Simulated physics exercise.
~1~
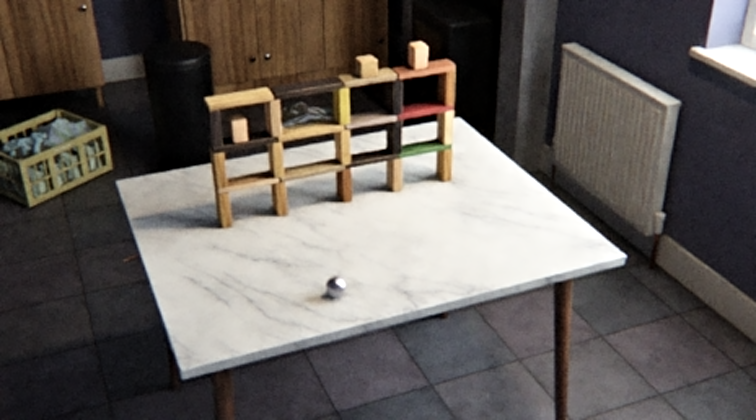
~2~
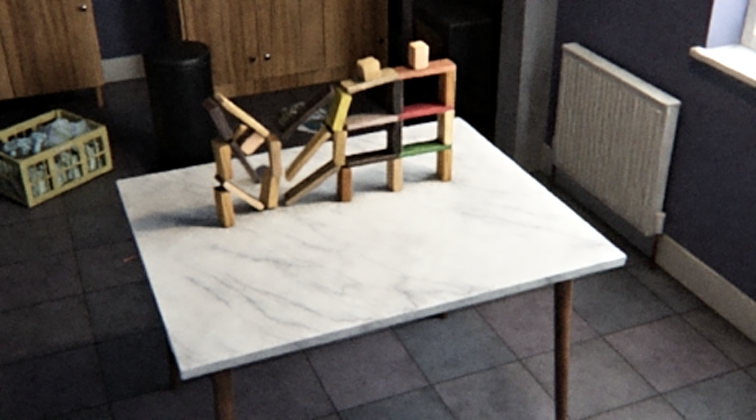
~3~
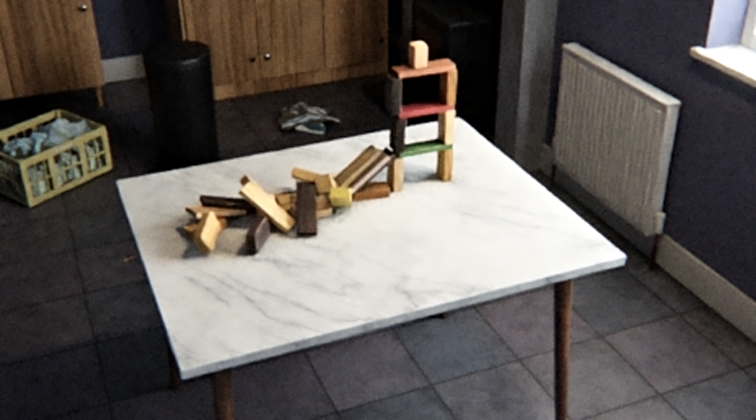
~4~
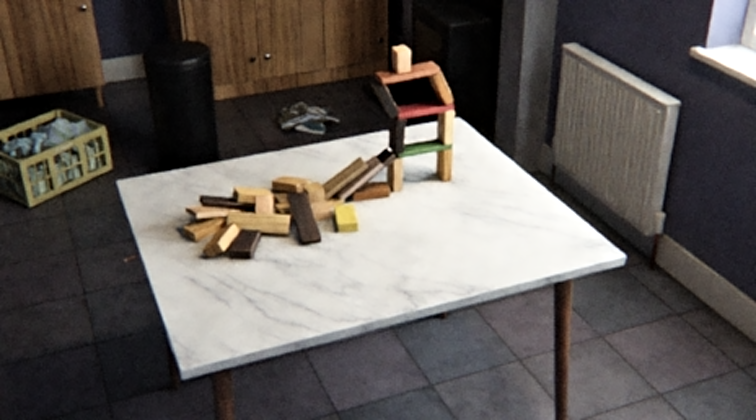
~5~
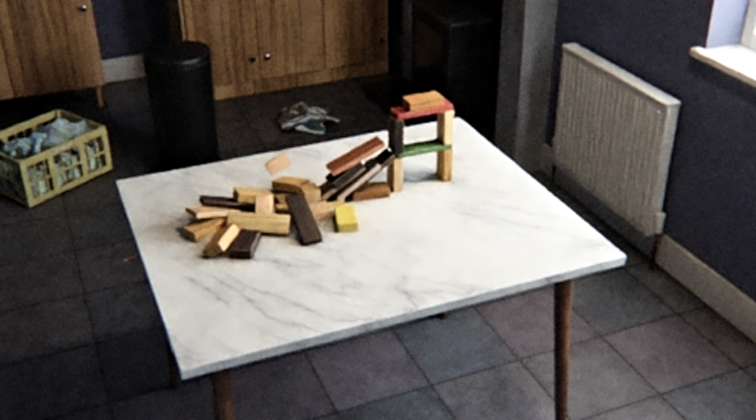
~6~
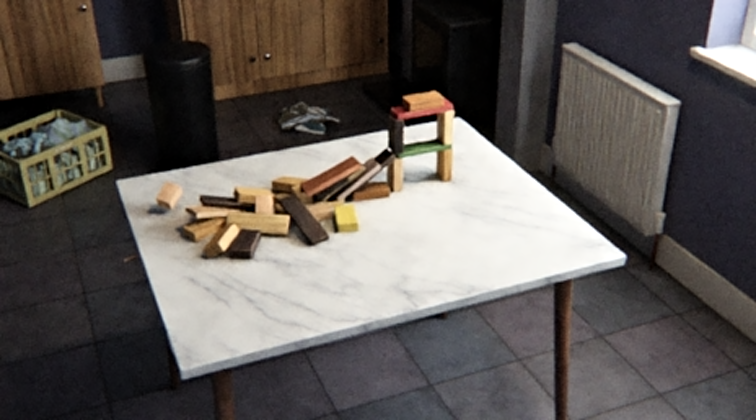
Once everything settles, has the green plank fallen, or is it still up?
The green plank is still up, lying level between its posts at the right end.
